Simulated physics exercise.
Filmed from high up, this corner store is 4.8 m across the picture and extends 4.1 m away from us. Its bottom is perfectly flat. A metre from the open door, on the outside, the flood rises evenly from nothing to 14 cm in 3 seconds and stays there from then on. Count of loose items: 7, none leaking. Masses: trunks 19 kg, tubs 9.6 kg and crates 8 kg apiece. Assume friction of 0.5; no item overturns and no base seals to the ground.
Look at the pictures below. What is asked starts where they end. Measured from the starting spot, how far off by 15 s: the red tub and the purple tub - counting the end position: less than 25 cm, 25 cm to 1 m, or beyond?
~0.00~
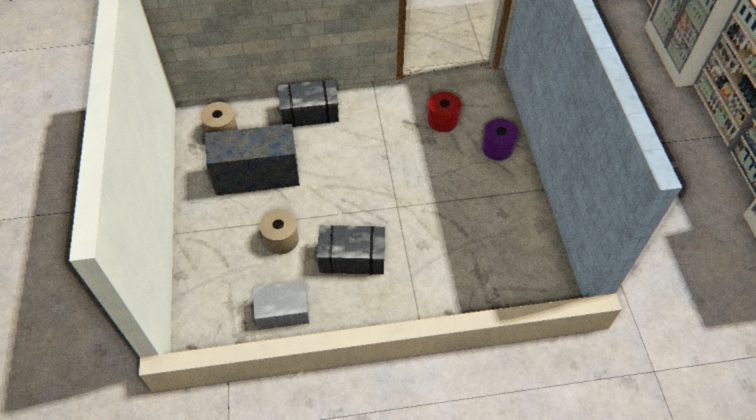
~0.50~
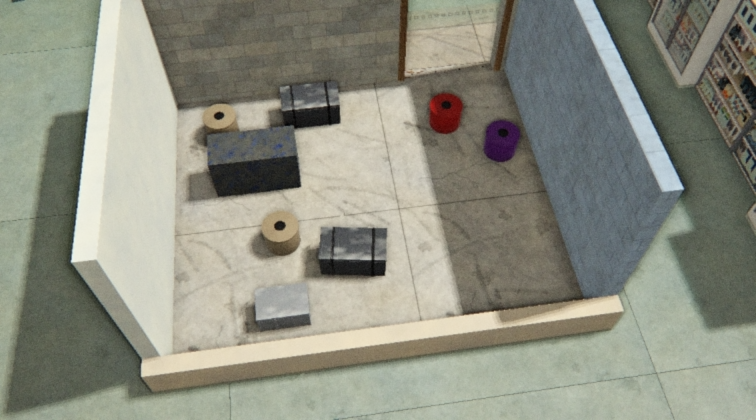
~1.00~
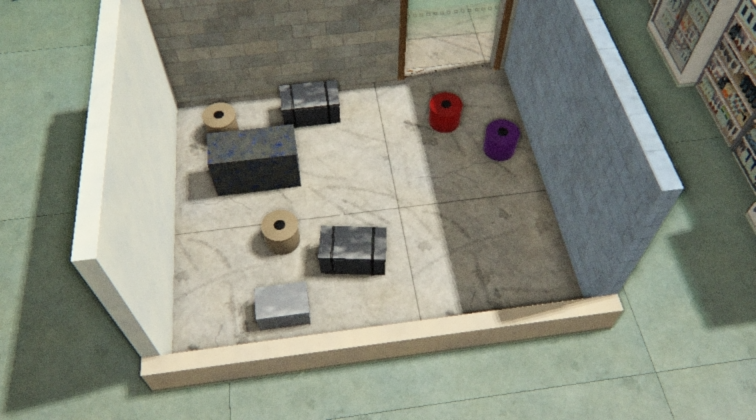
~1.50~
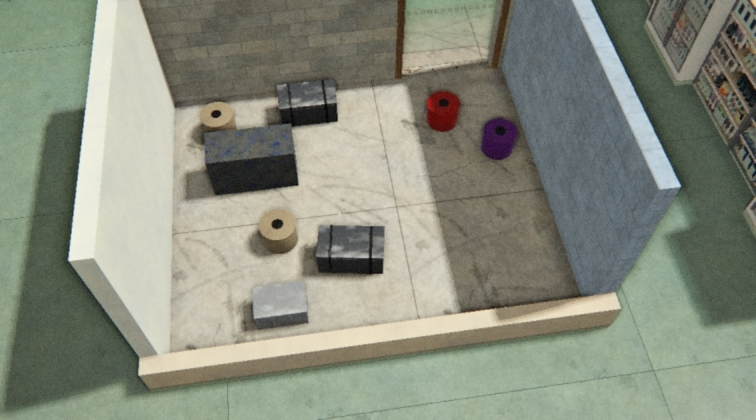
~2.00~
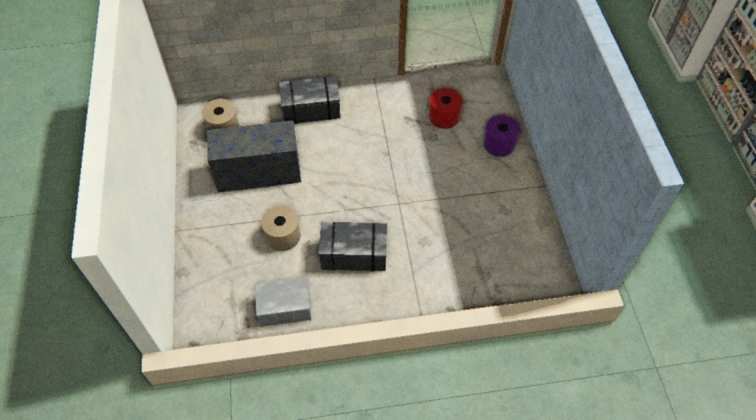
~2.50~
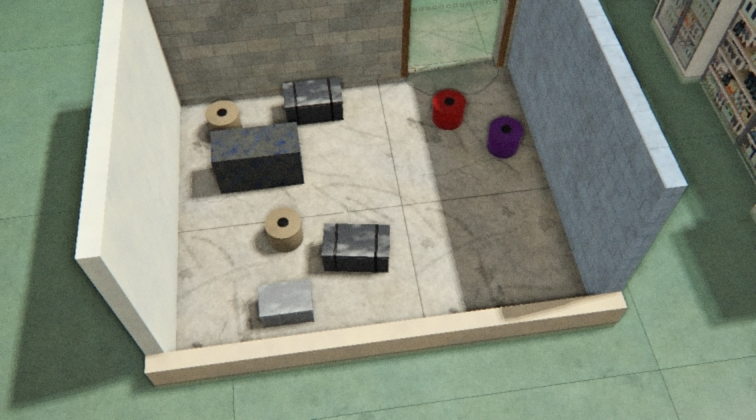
By then the red tub covers a big distance and the purple tub covers a big distance.
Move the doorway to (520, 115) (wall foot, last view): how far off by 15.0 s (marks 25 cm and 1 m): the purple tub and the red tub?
What you'd see is the purple tub edges over a bit and the red tub wanders off a long way.
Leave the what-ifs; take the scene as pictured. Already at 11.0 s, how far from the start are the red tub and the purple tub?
I'd guess about 140 cm and 250 cm by that point.
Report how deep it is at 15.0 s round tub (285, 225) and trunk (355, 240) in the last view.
Some 9 cm at the first, some 9 cm at the second.
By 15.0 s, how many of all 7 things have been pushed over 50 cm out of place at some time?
By my count, 4.
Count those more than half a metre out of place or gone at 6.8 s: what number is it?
By then the count is 2.
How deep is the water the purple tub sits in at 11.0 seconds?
Depth: About 10 cm.
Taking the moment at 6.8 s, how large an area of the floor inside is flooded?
Somewhere around 12 m2, roughly.
After 3.5 s the red tub is near (449, 105), 0.1 m from its start, aground; the purple tub is near (506, 129), 0.0 m from its start, aground; 0 afloat.
After 6.8 s the red tub is near (445, 161), 1.0 m from its start, aground; the purple tub is near (523, 219), 1.4 m from its start, aground; 0 afloat.
After 11.0 s the red tub is near (443, 180), 1.3 m from its start, afloat; the purple tub is near (516, 287), 2.4 m from its start, afloat; 3 afloat.
After 15.0 s the red tub is near (369, 282), 3.0 m from its start, afloat; the purple tub is near (279, 304), 3.8 m from its start, afloat; 5 afloat.
